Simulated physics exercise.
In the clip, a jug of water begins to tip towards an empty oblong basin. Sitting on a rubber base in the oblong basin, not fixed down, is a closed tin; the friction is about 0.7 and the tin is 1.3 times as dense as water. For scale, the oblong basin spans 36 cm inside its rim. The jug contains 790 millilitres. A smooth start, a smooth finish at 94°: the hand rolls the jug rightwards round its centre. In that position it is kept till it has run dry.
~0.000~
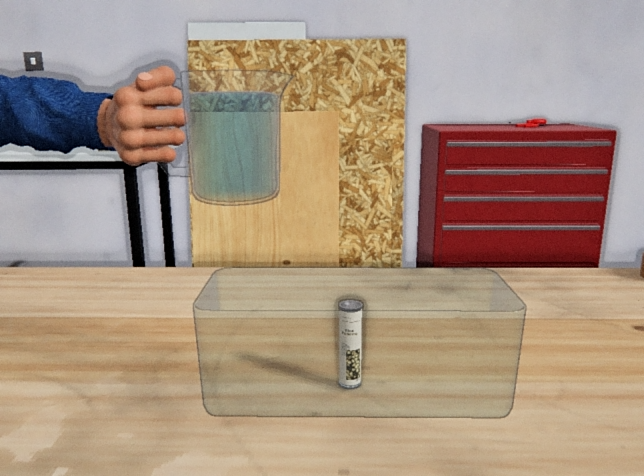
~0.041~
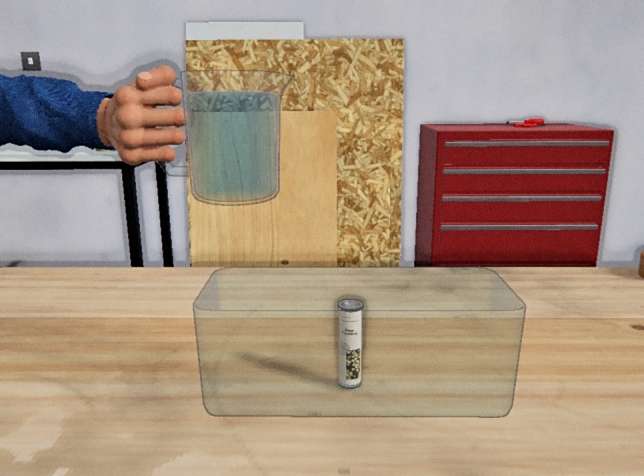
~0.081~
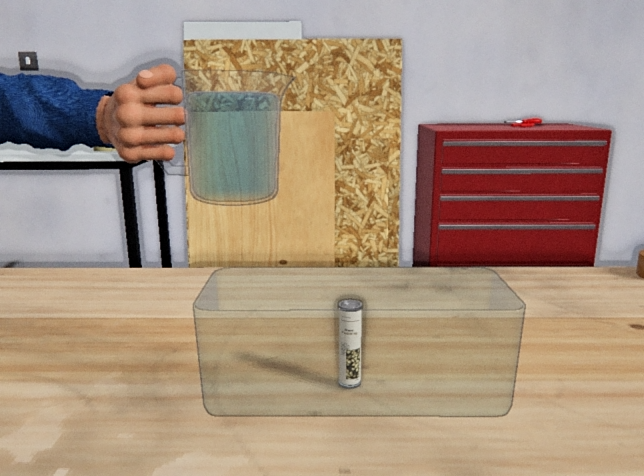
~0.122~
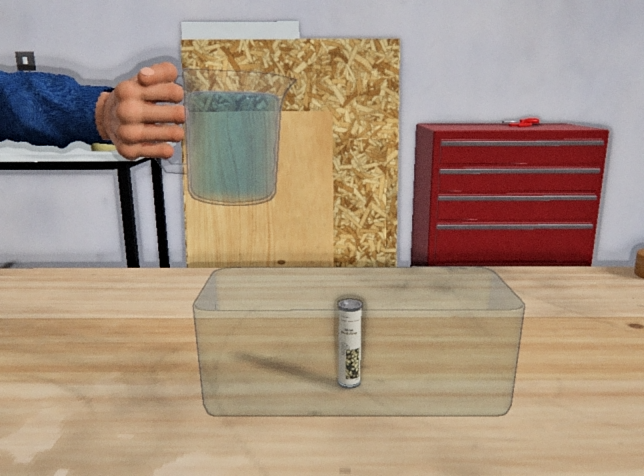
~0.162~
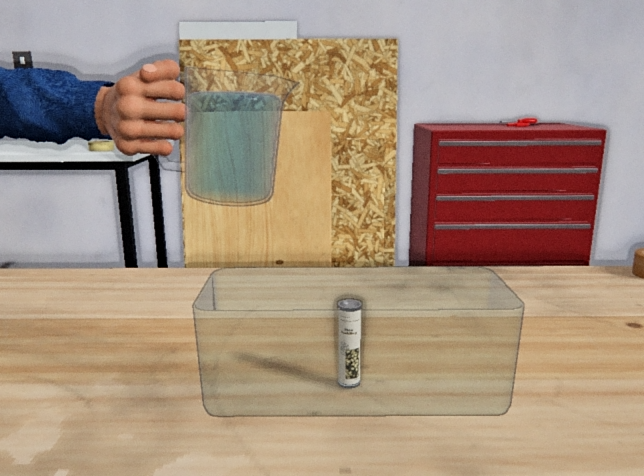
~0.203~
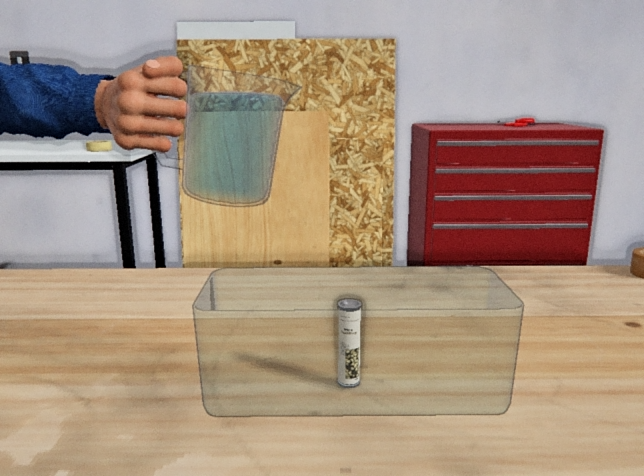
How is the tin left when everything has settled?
It is left on its base.
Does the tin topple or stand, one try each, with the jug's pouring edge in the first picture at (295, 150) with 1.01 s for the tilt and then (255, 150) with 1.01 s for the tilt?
First it falls; then it falls.
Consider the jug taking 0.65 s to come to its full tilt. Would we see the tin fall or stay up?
Result: Tin still standing.
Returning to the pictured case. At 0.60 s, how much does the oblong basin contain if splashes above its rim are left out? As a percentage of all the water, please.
Near 0 in a hundred.
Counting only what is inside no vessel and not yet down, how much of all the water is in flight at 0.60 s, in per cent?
At that moment, about 10 percent.
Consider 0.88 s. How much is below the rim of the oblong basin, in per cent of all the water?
Around 30 per cent of the whole.
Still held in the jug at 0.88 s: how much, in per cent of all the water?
Near 48 percent, more or less.
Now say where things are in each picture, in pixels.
Tilt 0°; pouring edge (295, 74); surface from (188, 95) to (280, 95); the oblong basin's rim runs from (205, 288) to (509, 289); the tin's top is at (351, 309), in the first picture.
Tilt 0°; pouring edge (295, 74); surface from (188, 95) to (280, 95), in the second picture.
Tilt 2°; pouring edge (296, 76); surface from (189, 94) to (279, 95), in the third picture.
Tilt 3°; pouring edge (297, 78); surface from (190, 94) to (281, 96), in the fourth picture.
Tilt 6°; pouring edge (299, 81); surface from (192, 94) to (282, 97), in the fifth picture.
Tilt 9°; pouring edge (302, 85); surface from (192, 96) to (284, 97), in the sixth picture.
By 0.60 s the tilt is 60° and 89 per cent is still to pour; the tin stands where it began.
By 0.88 s the tilt is 90° and 48 per cent is still to pour; the tin stands where it began.
By 1.18 s the tilt is 94° and 13 per cent is still to pour; the tin stands where it began.
By 1.51 s the tilt is 94° and 3 per cent is still to pour; the tin stands where it began.
At rest the tin stands where it began.
